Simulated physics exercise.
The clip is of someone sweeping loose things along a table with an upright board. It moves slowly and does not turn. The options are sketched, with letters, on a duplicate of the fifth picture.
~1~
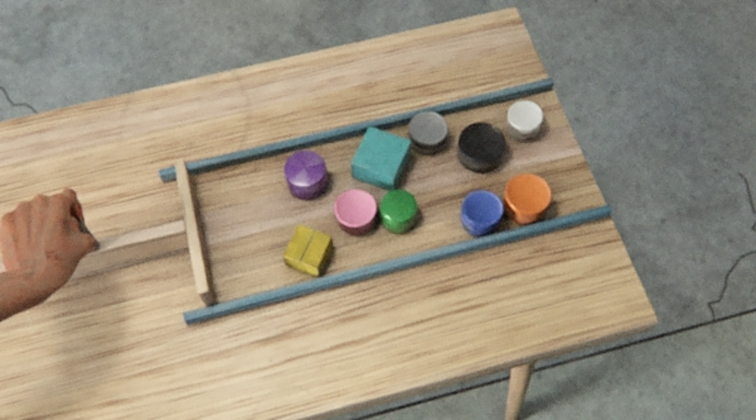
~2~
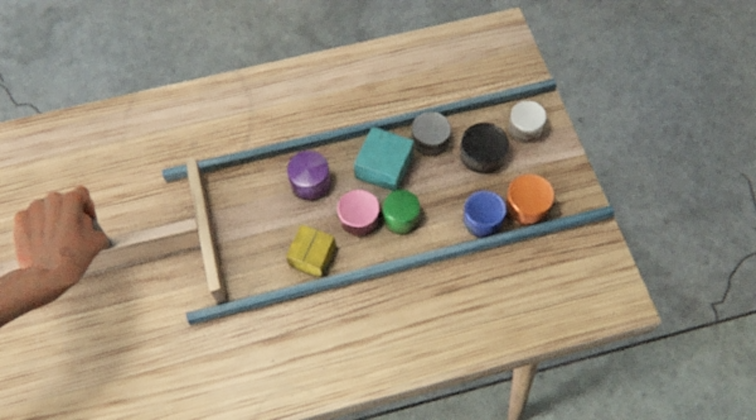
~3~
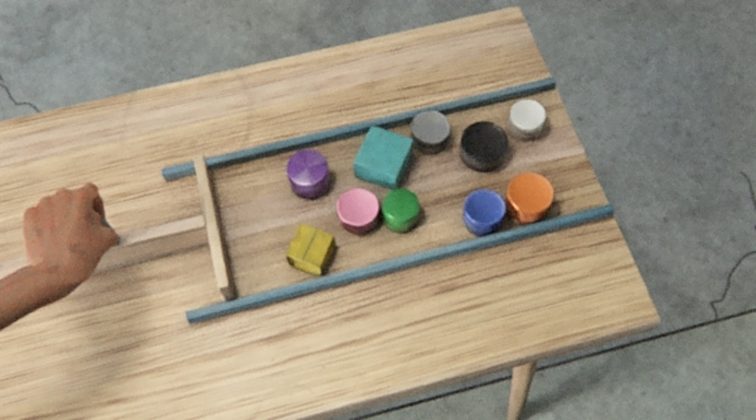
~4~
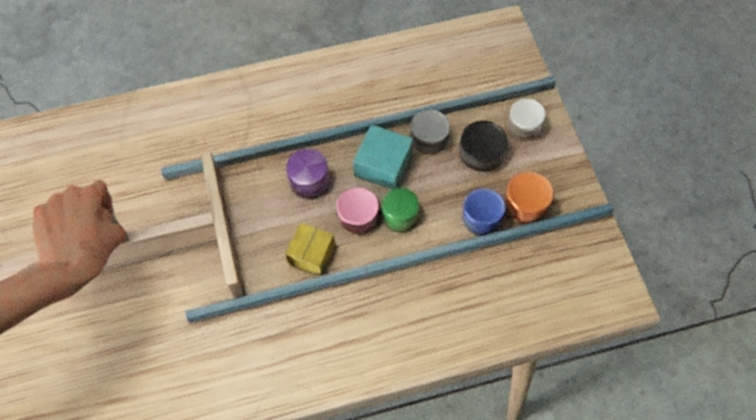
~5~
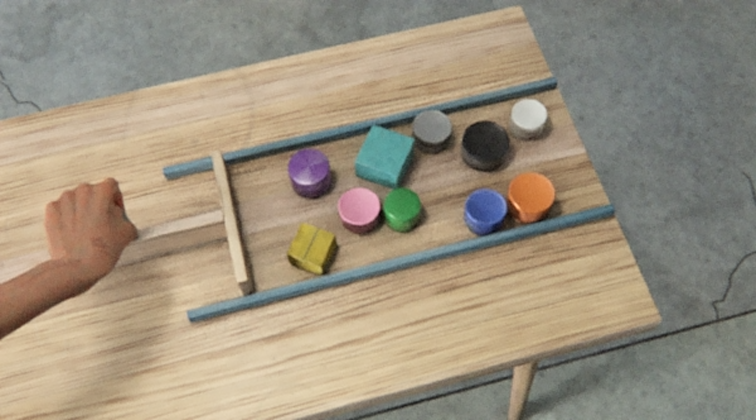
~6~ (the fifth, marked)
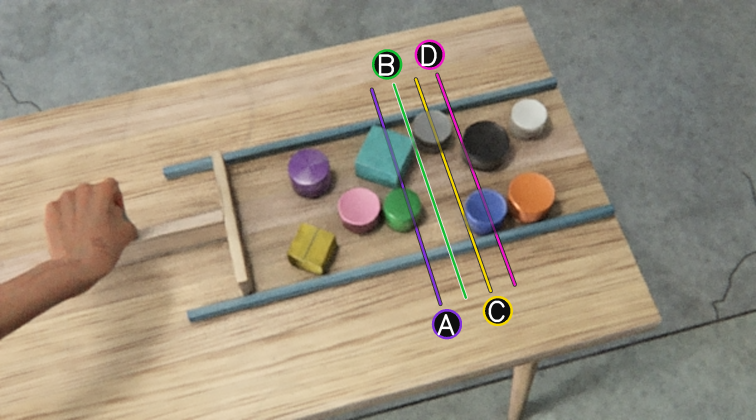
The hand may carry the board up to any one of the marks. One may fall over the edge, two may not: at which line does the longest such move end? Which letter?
Up to line D.
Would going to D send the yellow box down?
No.
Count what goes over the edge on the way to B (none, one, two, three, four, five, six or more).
In all, none.
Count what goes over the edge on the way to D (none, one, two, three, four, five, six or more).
In all, one.
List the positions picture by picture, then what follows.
Yellow box (309, 251); purple tin (306, 176); white tub (524, 122), in the first picture.
Board (202, 221); blue jar (485, 214), in the second picture.
Board (211, 218); orange tub (529, 199), in the third picture.
Board (219, 215); turquoise block (384, 158), in the fourth picture.
Board (229, 213); pink jar (360, 211); yellow box (312, 249); purple tin (310, 174), in the fifth picture.
On the copy, A at (404, 189); B at (427, 184); C at (451, 178); D at (473, 172).
On D. First, board (318, 192); yellow box (359, 233); purple tin (337, 167).
Then, board (405, 171); white tub (536, 116); orange tub (539, 198).
Finally, board (472, 155); white tub over the edge; black jar (576, 133); one fallen.
By contrast, A is within the limit but short; B is within the limit but short; C is within the limit but short.
